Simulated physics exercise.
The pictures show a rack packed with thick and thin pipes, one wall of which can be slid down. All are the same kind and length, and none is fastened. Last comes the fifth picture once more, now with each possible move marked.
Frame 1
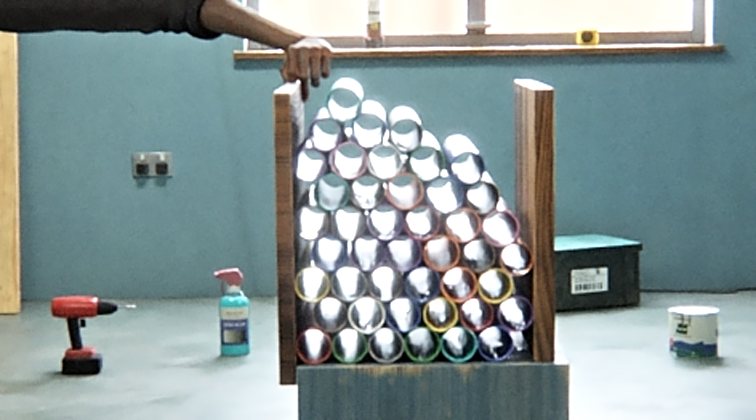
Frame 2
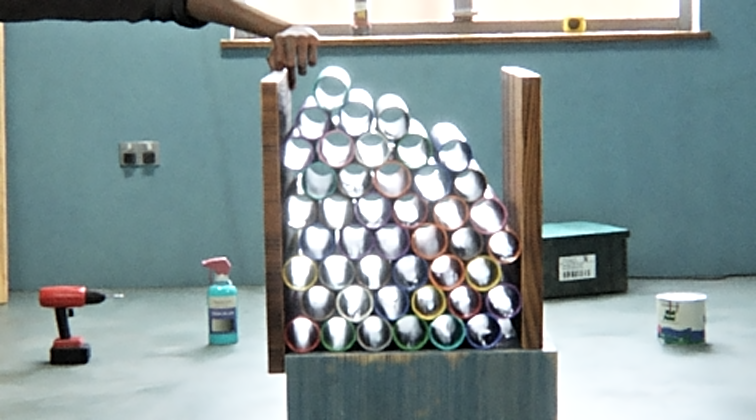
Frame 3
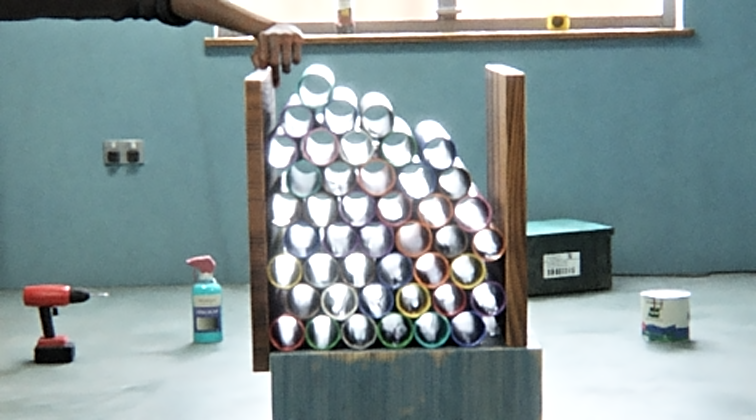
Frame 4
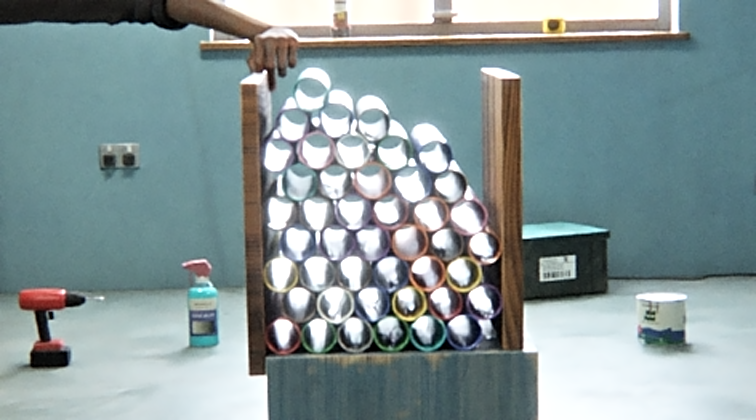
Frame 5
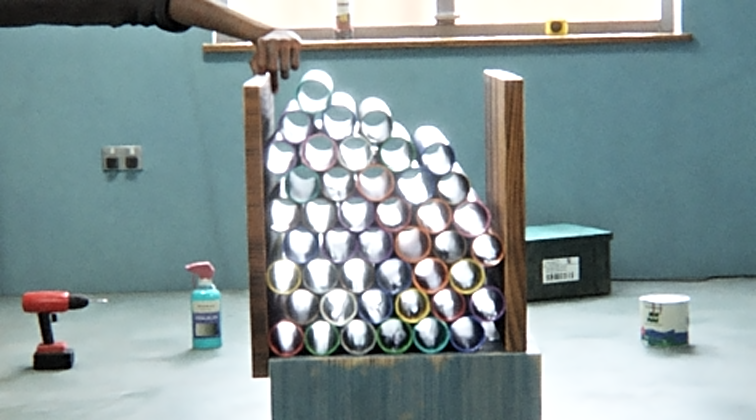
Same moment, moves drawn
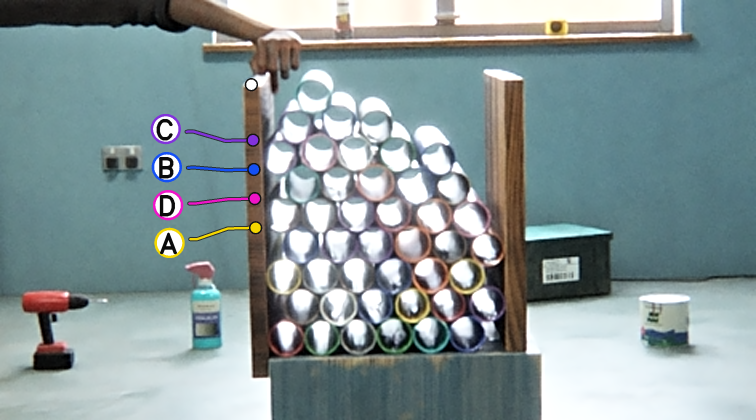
The view drifts slightly, shifting the whole scene a little to the left and then settling, while nothing in the rack visibly moves. A hand stays resting atop the left board beside the sloping stack of shiny pipes, with a red drill, spray bottle, dark box and paint tin around it.
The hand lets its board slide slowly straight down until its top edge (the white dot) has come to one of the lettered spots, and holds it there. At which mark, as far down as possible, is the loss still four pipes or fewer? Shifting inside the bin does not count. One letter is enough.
Stop at A.
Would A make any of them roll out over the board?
At A: Yes.
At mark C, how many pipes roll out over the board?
At C the number is none.
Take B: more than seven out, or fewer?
At B, fewer than seven.
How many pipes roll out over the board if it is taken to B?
It comes to none.
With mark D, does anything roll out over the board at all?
Yes.
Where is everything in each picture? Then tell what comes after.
The first frame shows a brown pipe (483, 198); a blue pipe (468, 168); side board (292, 222).
The second frame shows side board (280, 211); a red pipe (302, 335).
The third frame shows a blue pipe (468, 328); a yellow pipe (413, 300).
The fourth frame shows a blue pipe (297, 244); a purple pipe (372, 243).
The fifth frame shows an orange pipe (488, 249); a brown pipe (338, 183); a brown pipe (454, 188).
On the copy, A at (256, 228); B at (254, 169); C at (253, 140); D at (255, 199); the white dot at (252, 84).
On A. First, top of the board (262, 148).
Then, top of the board (264, 221).
Finally, top of the board (264, 227), three out over the board.
By contrast, B none out over the board; C none out over the board; D three out over the board.
